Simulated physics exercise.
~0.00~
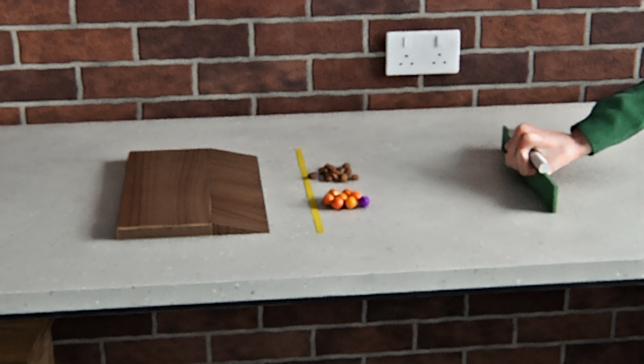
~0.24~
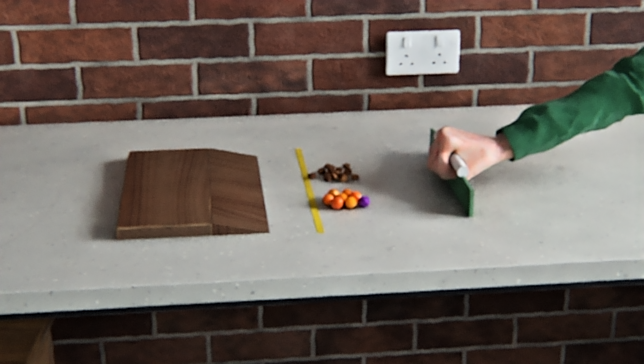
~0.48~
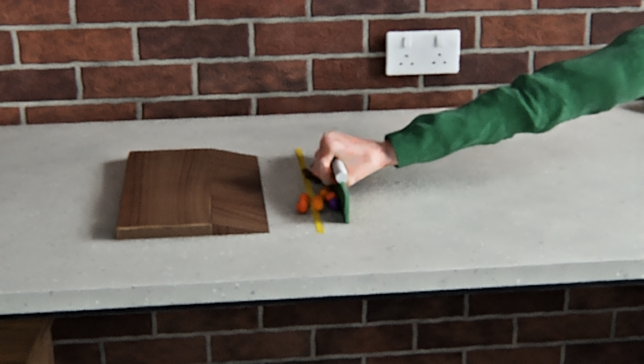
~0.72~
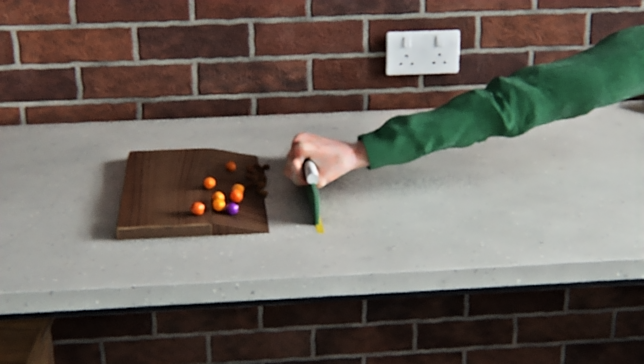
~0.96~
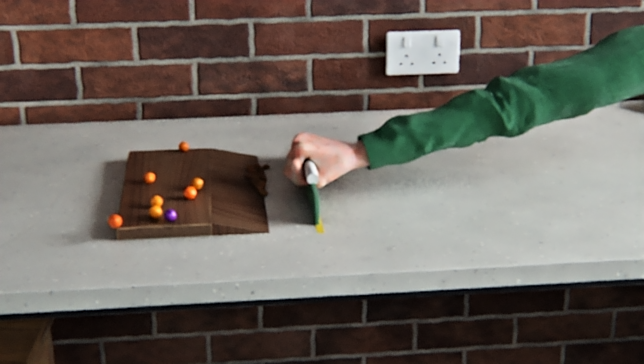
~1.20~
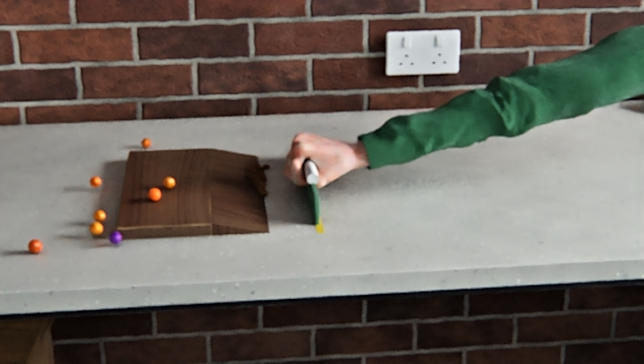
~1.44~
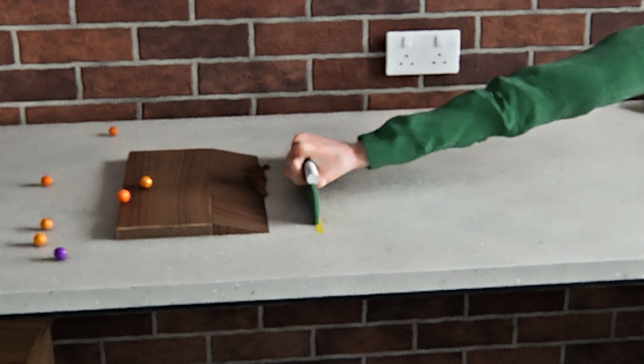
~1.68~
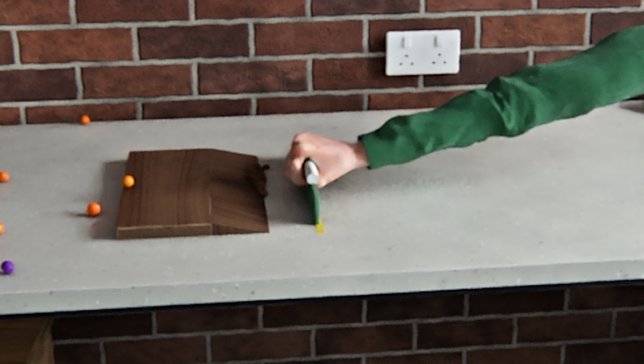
Green scraper sweeping small balls and brown pieces to yellow tape, the balls rolling left over a wooden ramp, brown pieces stopping short.
